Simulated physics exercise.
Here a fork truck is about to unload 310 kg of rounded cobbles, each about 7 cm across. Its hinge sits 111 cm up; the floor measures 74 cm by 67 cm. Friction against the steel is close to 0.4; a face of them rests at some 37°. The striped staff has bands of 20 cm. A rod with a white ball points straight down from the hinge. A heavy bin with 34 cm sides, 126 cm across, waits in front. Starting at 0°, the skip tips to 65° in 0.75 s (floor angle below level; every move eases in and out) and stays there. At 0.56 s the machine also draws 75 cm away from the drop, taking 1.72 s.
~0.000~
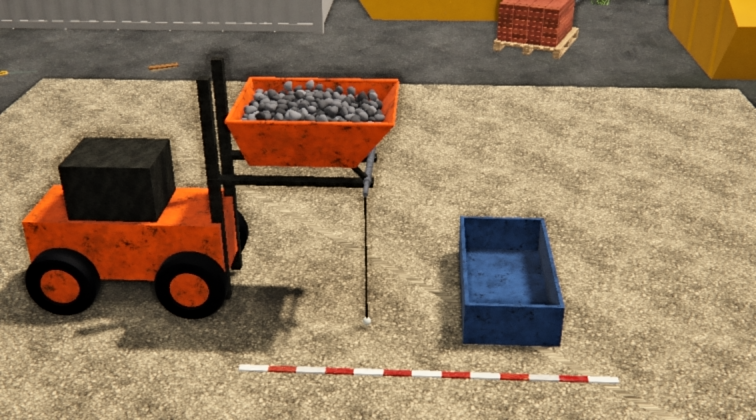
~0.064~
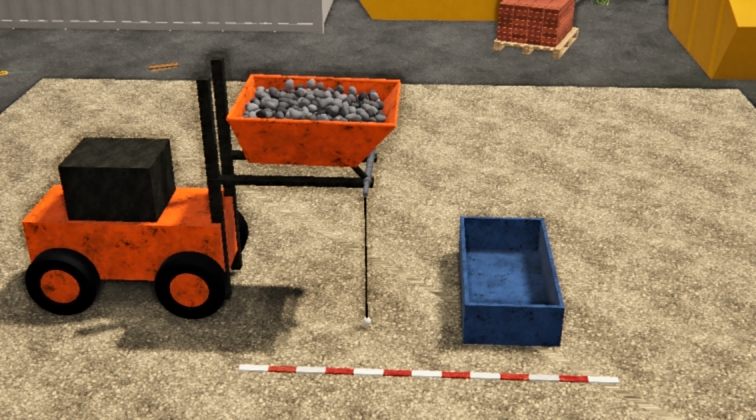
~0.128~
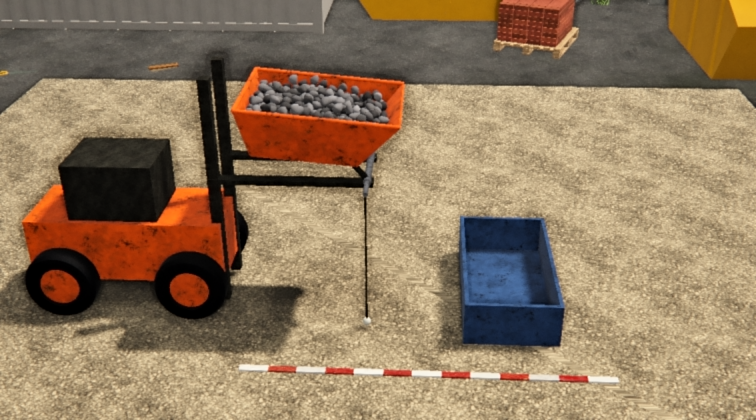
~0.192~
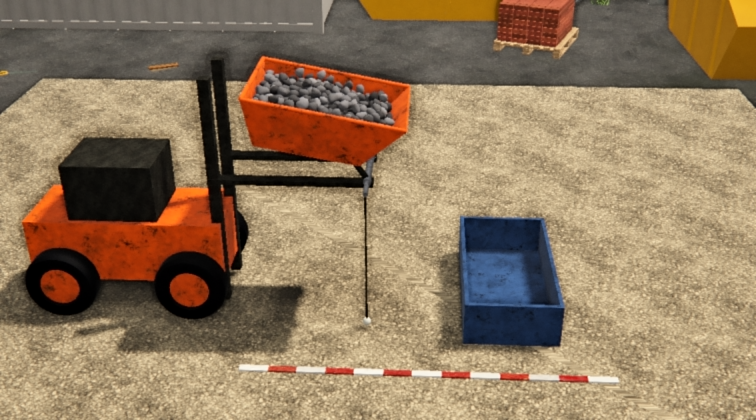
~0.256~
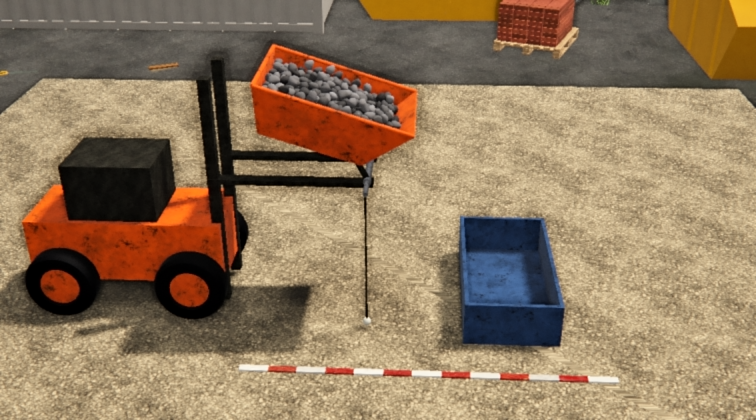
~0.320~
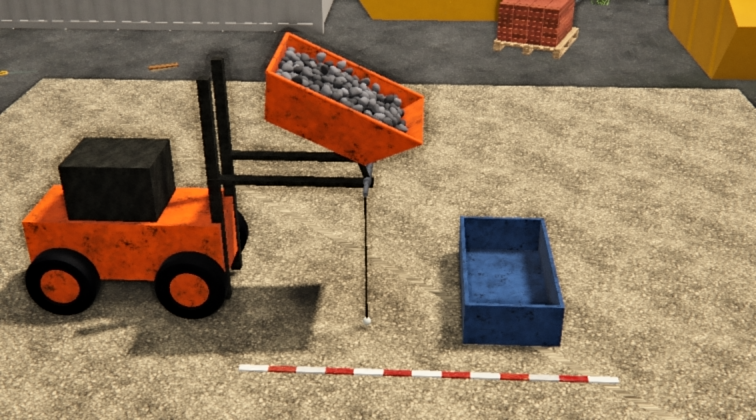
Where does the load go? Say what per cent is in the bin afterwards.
Roughly 55 per cent ends in the bin.
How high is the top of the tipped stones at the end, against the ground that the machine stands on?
About 28 cm above it.
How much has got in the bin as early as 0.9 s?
About 5 per cent by then.
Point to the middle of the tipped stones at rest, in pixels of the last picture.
Near (482, 286).
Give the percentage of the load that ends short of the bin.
About 45 per cent.
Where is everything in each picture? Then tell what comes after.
Lip at (393, 125), floor tilted 0°, highest stones at (315, 97), in the first picture.
Lip at (395, 126), floor tilted 1°, highest stones at (312, 95); the stones move at 0.4 m/s on average, in the second picture.
Lip at (400, 128), floor tilted 5°, highest stones at (305, 89); the stones move at 0.7 m/s on average, in the third picture.
Lip at (406, 132), floor tilted 11°, highest stones at (285, 82); the stones move at 1.0 m/s on average, in the fourth picture.
The skip is at 18°, its lip at (414, 137); the top of the load is at (283, 73); the stones move at 1.1 m/s on average, in the fifth picture.
Lip at (422, 144), floor tilted 25°, highest stones at (294, 60); the stones move at 1.2 m/s on average, in the sixth picture.
After 0.6 s the floor is at 55°; 100 % in the skip; the foremost stones are at (429, 148).
After 0.9 s the floor is at 65°; 87 % in the skip, 9 % short of the bin, 4 % in the bin; the foremost stones are at (484, 186).
After 2.7 s the floor is at 65°; 6 % in the skip, 36 % short of the bin, 53 % in the bin, 5 % beside or beyond the bin; the foremost stones are at (720, 324).
After 5.1 s the floor is at 65°; 0 % in the skip, 43 % short of the bin, 53 % in the bin, 5 % beside or beyond the bin; the foremost stones are at (720, 324).
